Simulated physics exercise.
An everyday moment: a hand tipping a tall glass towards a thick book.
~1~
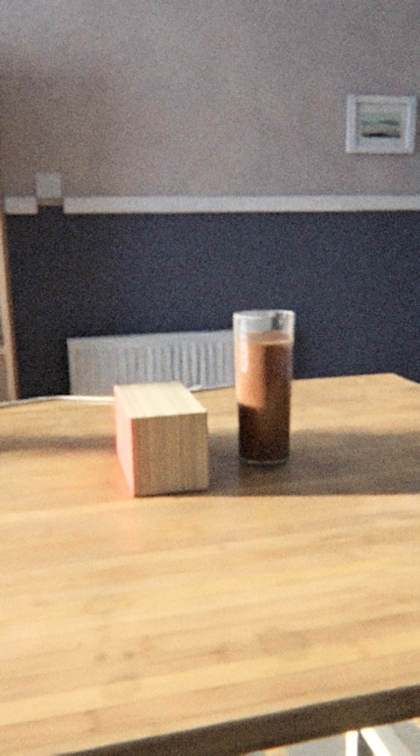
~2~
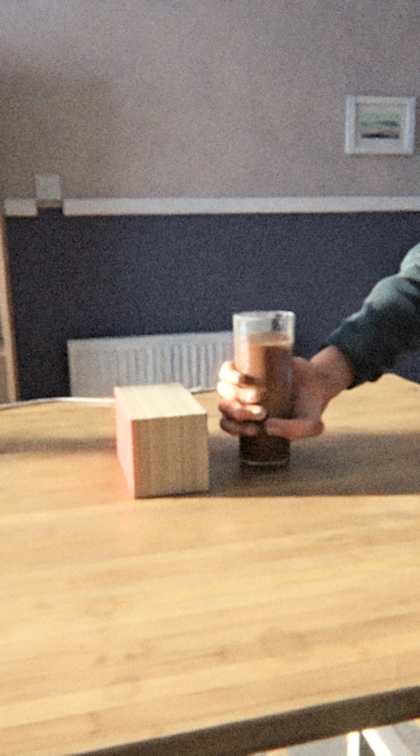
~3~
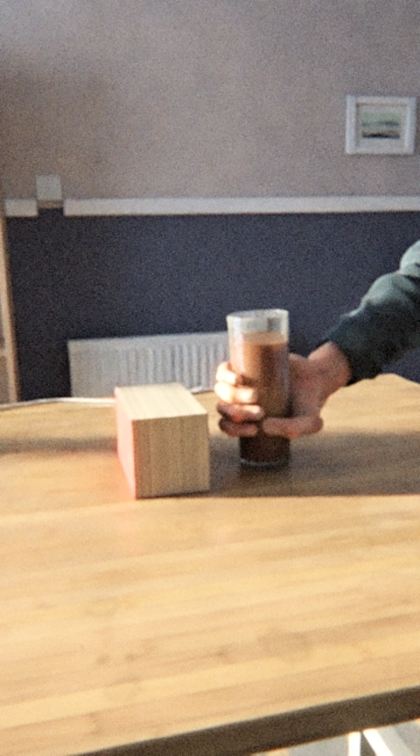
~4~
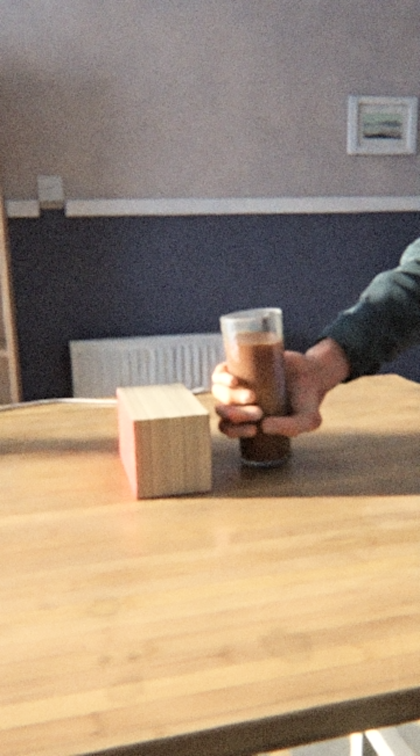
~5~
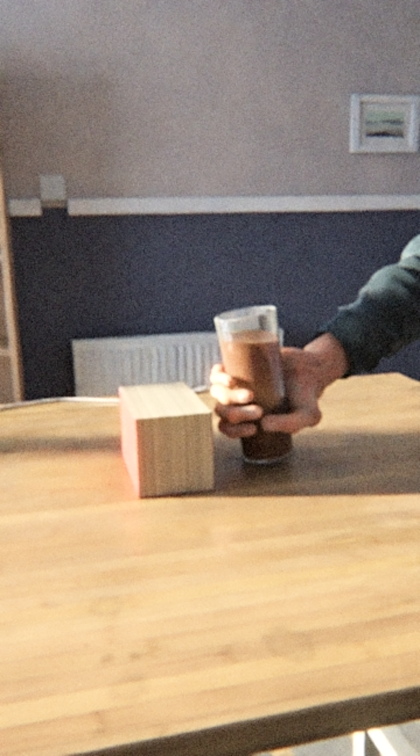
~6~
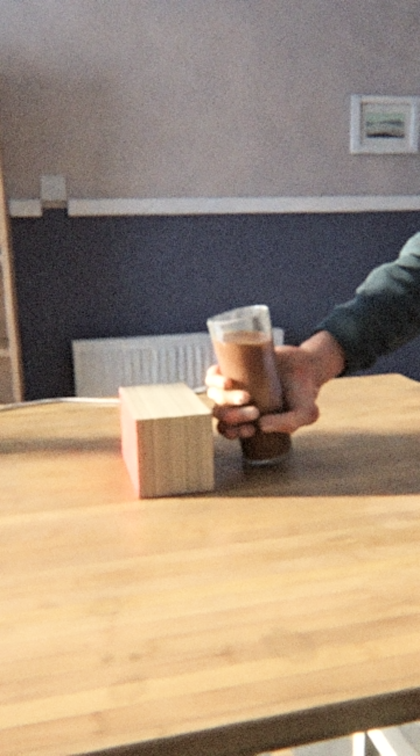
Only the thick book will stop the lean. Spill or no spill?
As it turns out, it stays dry outside.
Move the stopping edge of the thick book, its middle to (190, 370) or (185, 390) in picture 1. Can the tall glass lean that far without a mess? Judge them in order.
One after the other: Keeps it in, is safe.
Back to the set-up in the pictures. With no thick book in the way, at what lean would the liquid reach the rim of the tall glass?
About 45°.
Shortly, the tall glass leans by about 20°; none is lost.
Then, the tall glass leans by about 30°; none is lost.
At the finish, the tall glass leans by about 30°, against the thick book; none is lost.
